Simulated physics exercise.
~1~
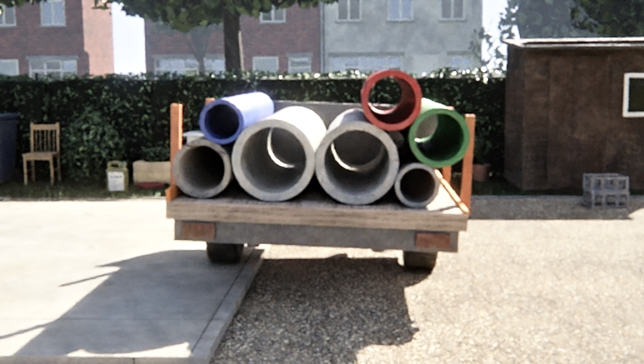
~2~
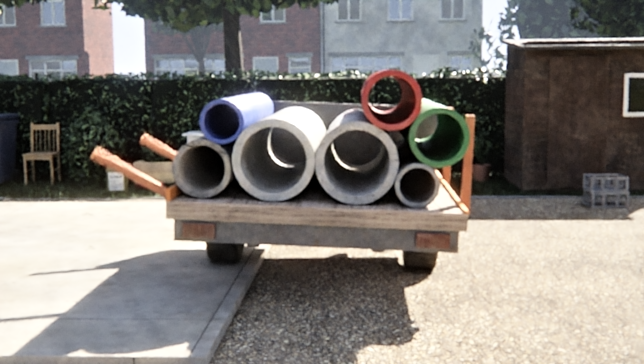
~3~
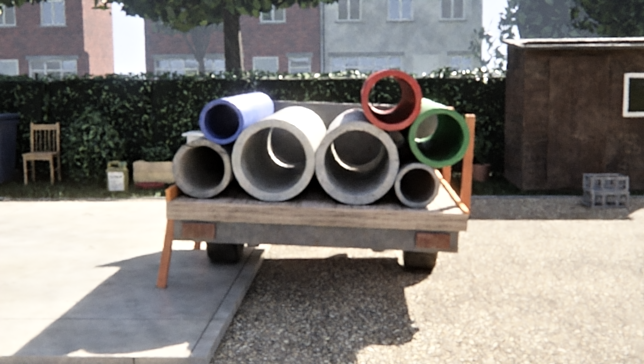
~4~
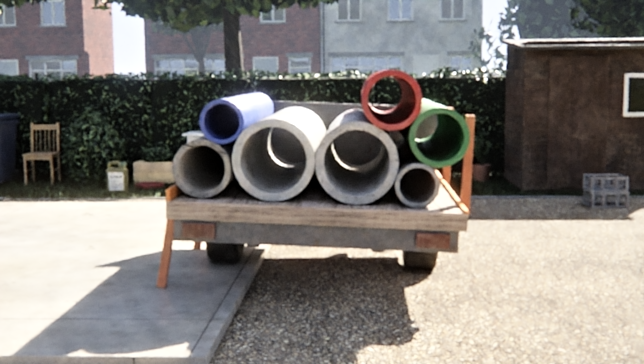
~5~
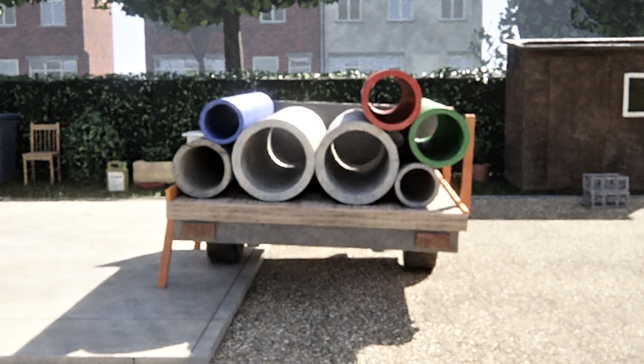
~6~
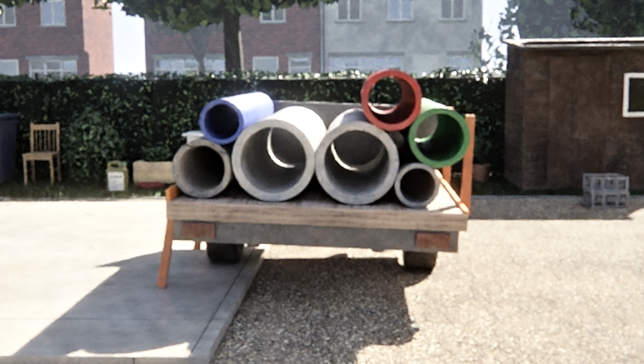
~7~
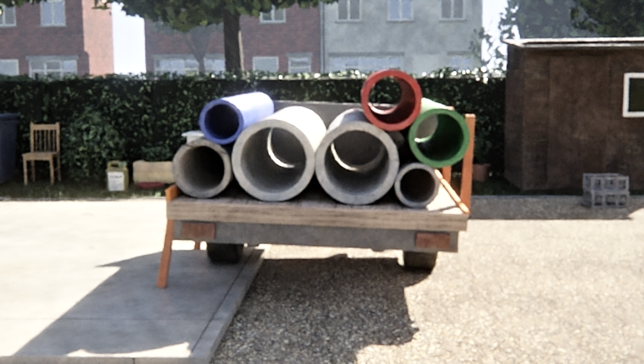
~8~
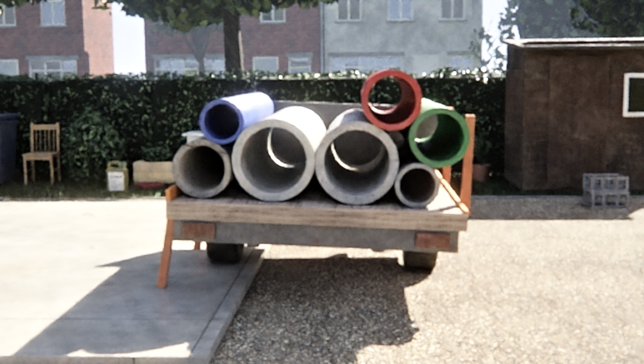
In this clip, concrete pipes, some painted blue, red and green, sit stacked on a low trailer seen from its tail end. The orange posts on the left swing outward and down until they hang below the deck, while the right posts stay upright and every pipe stays in place.
